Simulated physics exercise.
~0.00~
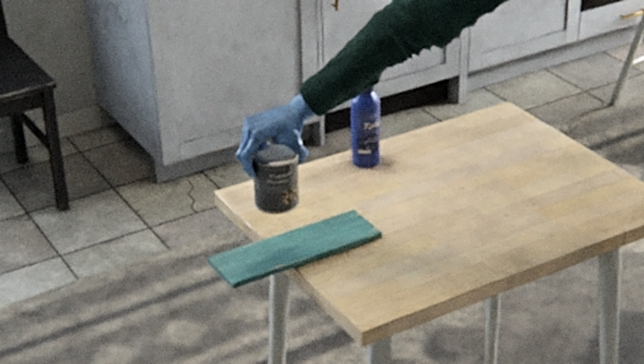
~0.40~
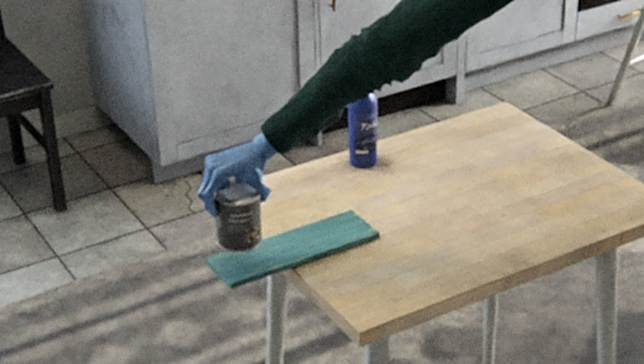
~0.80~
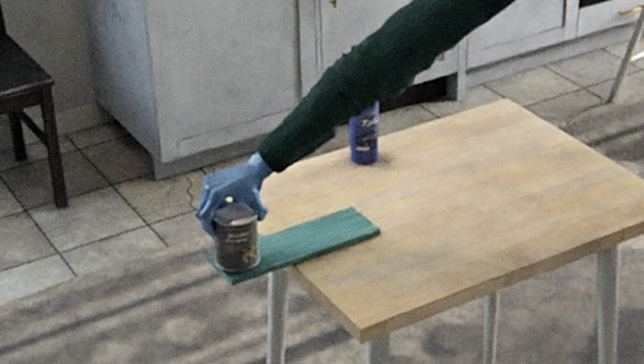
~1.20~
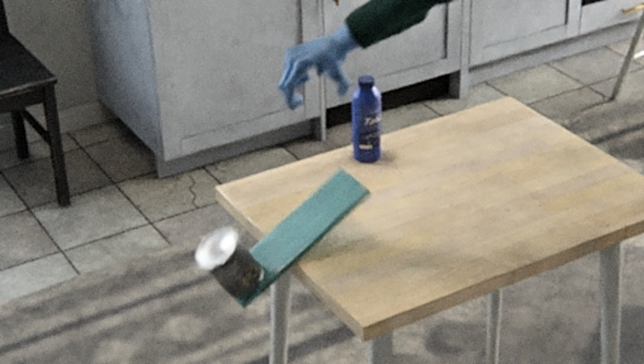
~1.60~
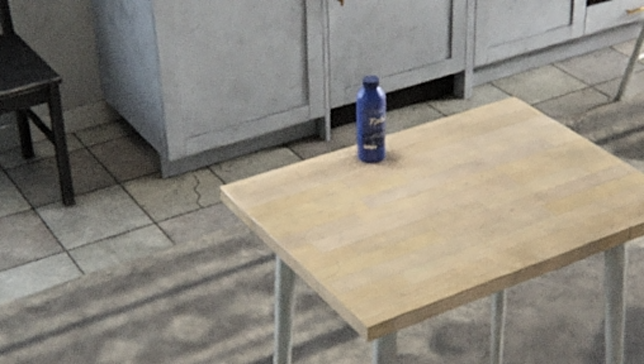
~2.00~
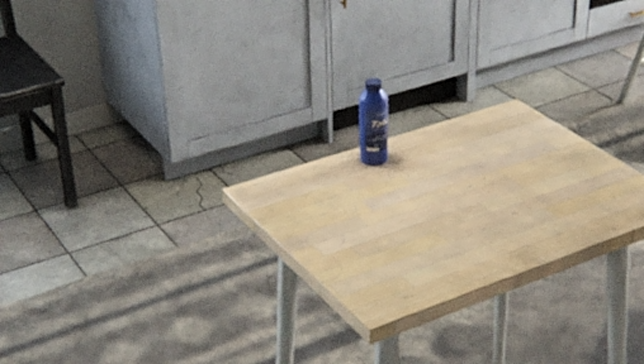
A grey tin is placed on a turquoise board's overhanging end, and both tip off the table.
